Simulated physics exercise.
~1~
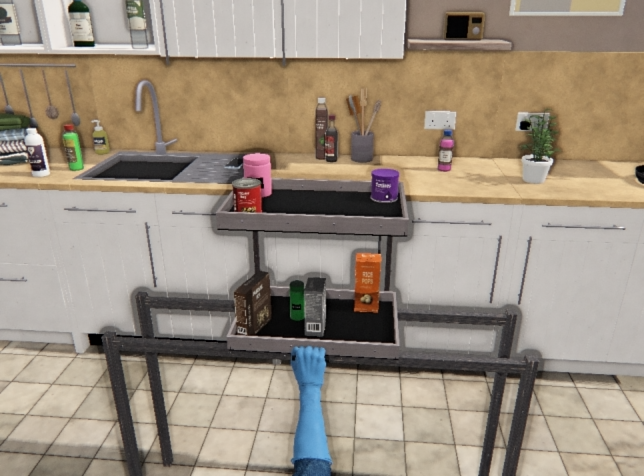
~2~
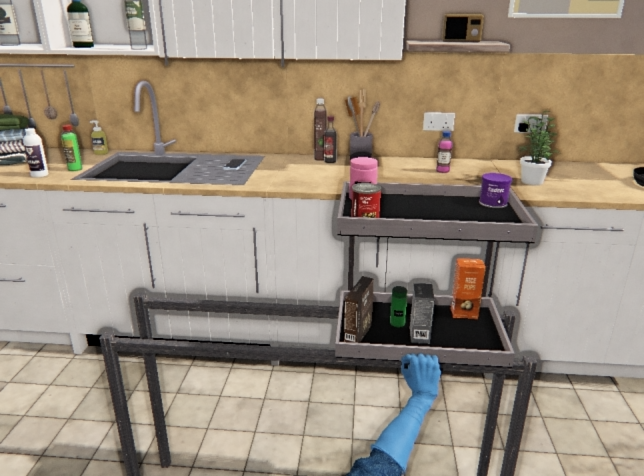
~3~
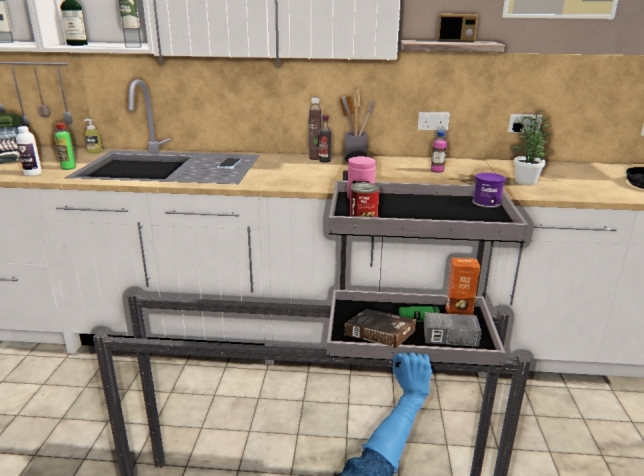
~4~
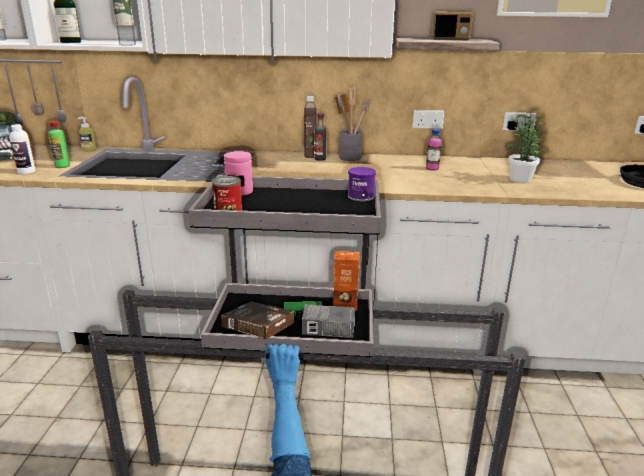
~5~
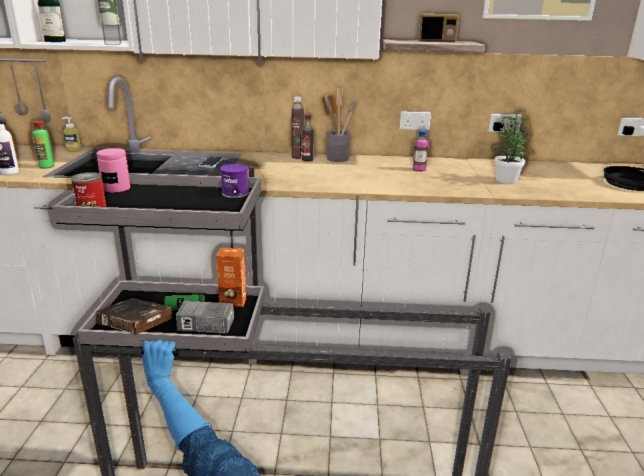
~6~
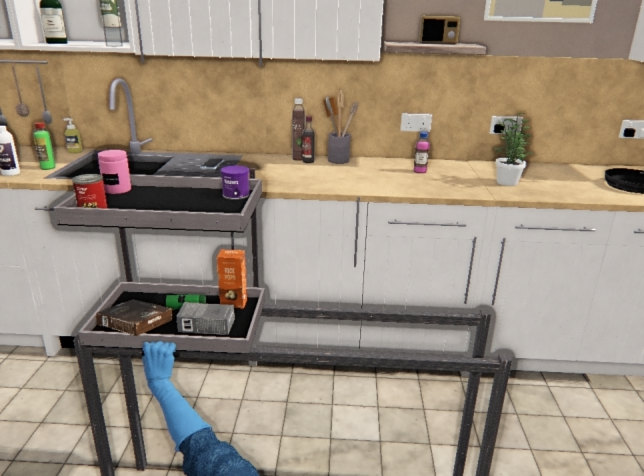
The two-tier tray, pushed by a blue-gloved hand, slid right along its rails, and the brown packet, green shaker and grey carton toppled over; it then slid back to the far left, where they still lay while the other items stayed standing.
